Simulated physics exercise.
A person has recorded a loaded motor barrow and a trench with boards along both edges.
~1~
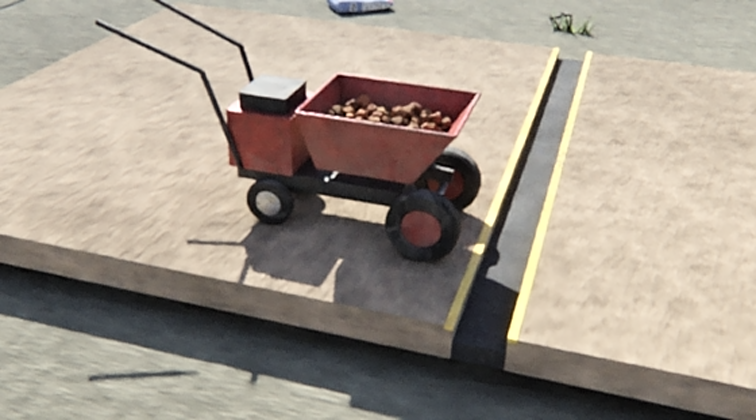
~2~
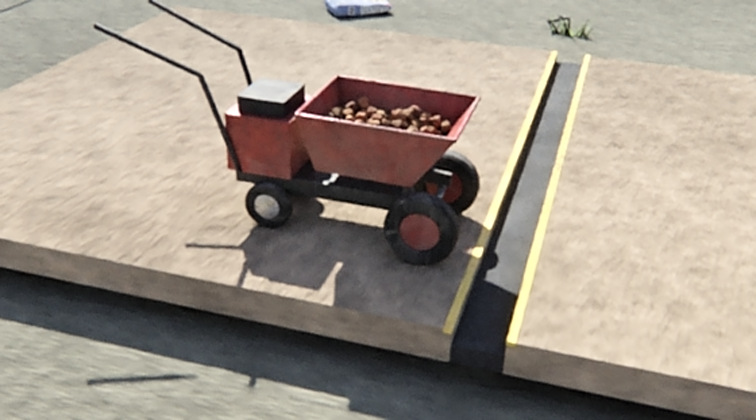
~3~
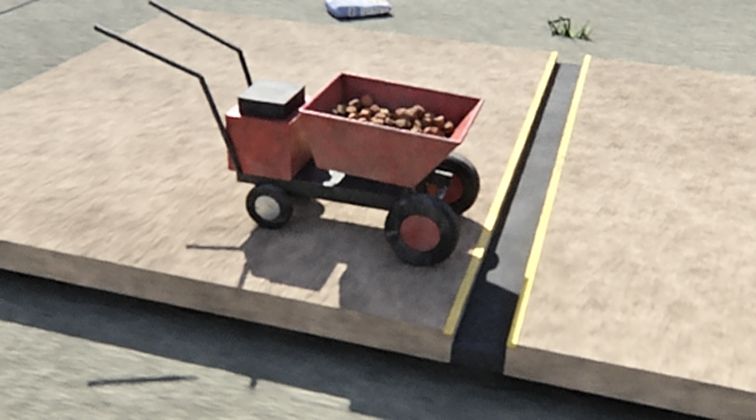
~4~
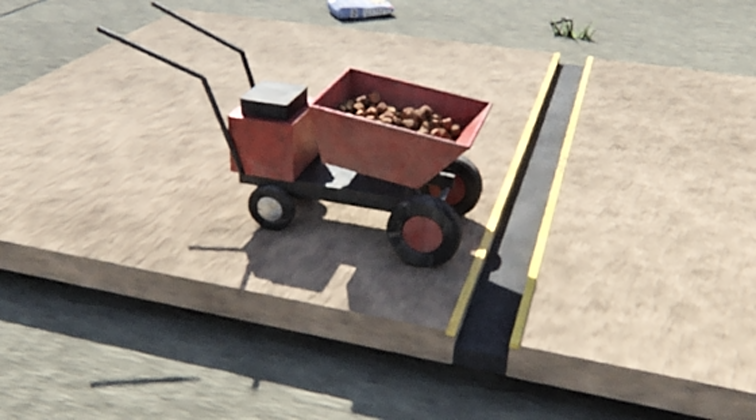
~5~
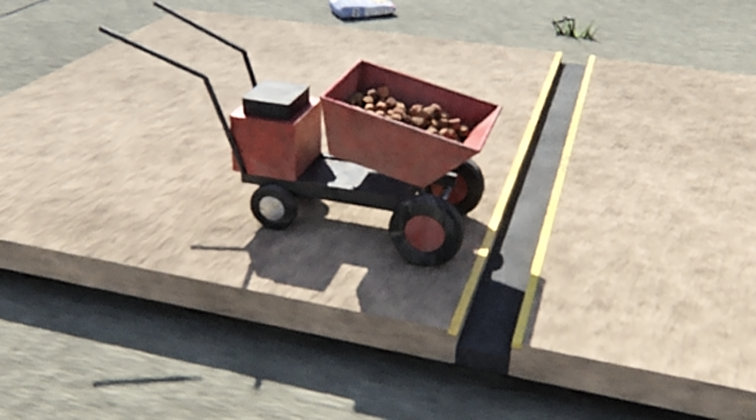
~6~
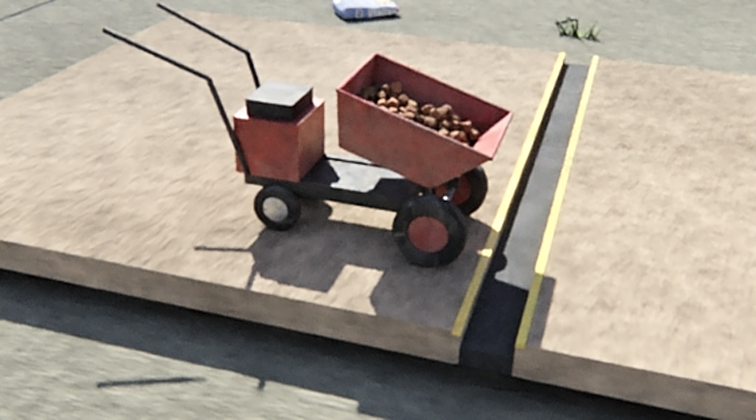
A red motor barrow loaded with brown clods stood beside a narrow trench edged with yellow boards, and its skip, level at first, slowly tilted forward to the right, its back end lifting off the frame.
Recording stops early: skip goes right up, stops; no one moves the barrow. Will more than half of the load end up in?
Short of half.
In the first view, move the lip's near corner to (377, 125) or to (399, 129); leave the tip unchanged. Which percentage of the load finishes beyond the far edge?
10 % and 20 %.
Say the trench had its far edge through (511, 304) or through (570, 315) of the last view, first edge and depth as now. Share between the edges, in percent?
0 %, 60 %.
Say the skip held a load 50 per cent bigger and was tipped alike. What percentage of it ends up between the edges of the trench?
About 10 %.
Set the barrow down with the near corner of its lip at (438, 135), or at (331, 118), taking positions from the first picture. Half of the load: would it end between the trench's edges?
A minority, then a minority.
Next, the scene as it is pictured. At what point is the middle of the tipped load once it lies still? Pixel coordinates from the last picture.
I'd say the middle ends up at about (596, 259).
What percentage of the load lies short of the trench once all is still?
Close to 0 in a hundred.
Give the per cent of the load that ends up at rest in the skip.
I'd put it near 5 percent.
Soon after the last picture, skip tipped steeply; all in the skip.
A little later, skip tipped right over; most in the skip; about a quarter beyond it; a stray few falling.
Later still, skip tipped right over; a small part in the skip; a stray few in or heaped over the trench; most beyond it.
At rest, skip tipped right over; a stray few in the skip; a small part in or heaped over the trench; nearly all beyond it.
